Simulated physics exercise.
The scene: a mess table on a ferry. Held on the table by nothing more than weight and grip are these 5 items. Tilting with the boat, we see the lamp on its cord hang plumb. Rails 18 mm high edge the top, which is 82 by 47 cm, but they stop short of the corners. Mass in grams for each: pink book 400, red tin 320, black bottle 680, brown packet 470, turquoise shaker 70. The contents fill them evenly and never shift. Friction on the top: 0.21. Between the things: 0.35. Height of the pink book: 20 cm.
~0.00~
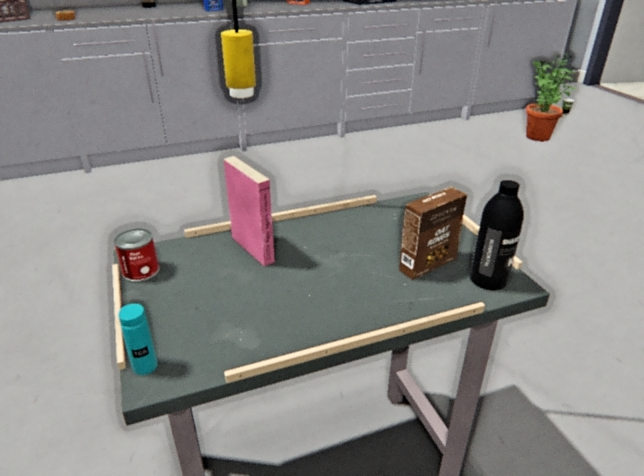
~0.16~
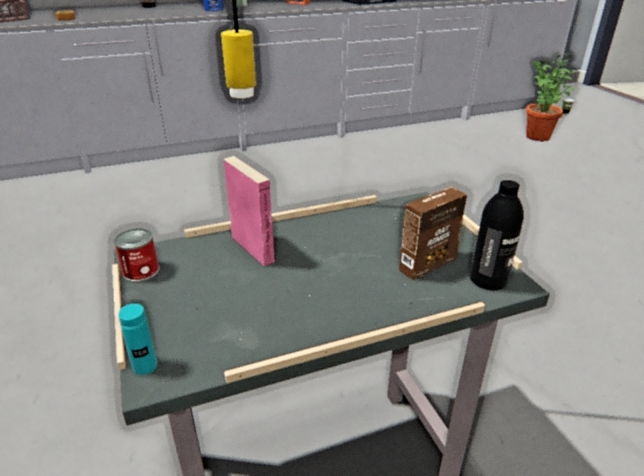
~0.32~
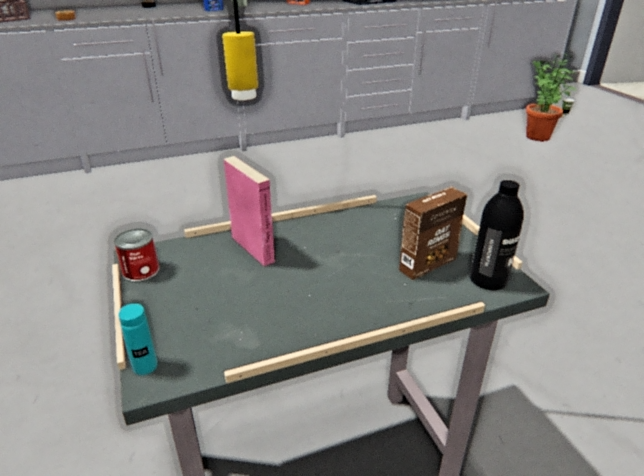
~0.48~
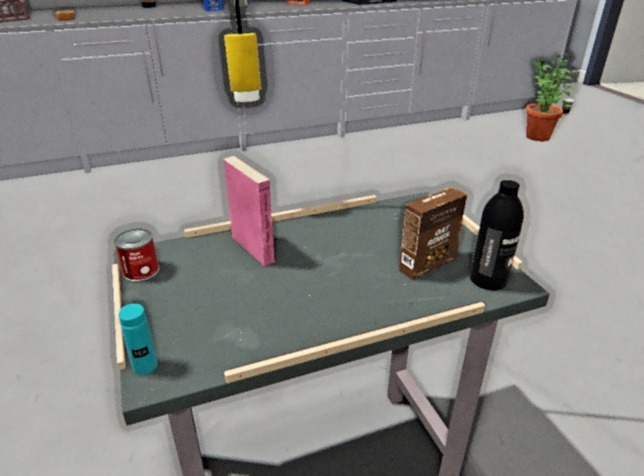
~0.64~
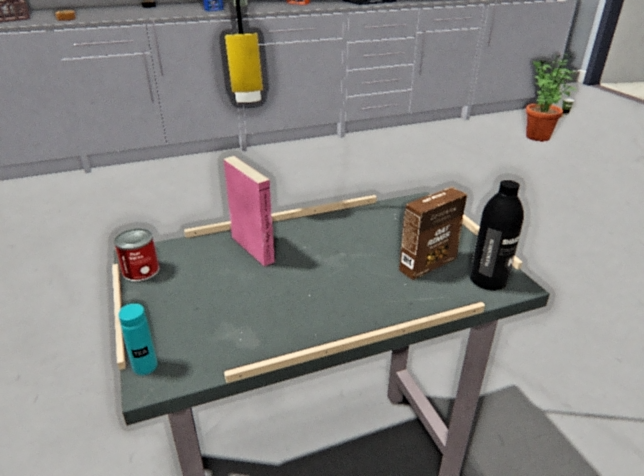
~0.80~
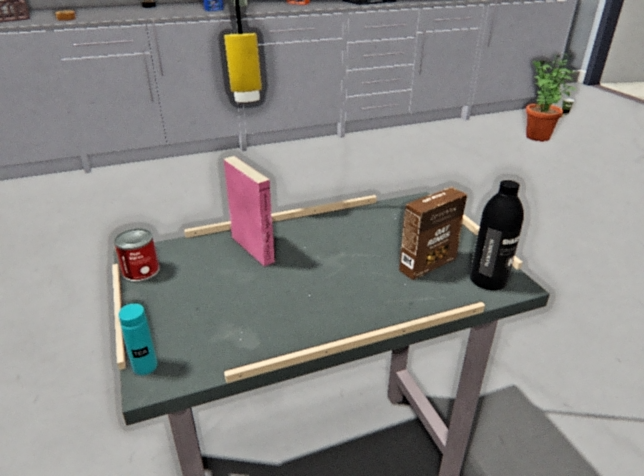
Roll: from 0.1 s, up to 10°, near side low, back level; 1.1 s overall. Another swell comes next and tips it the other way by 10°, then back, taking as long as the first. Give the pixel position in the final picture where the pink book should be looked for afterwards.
(249, 211).
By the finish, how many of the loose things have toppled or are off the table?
The number here is 0.
After 1.10 s, floor tilted 1°, near side down.
After 1.60 s, floor tilted 8°, far side down.
After 2.10 s, floor tilted 3°, far side down.
After 2.50 s, boat level.
In the end (2.8 s), all 5 under 5 cm from the start. In the last view, pink book near (249, 211).
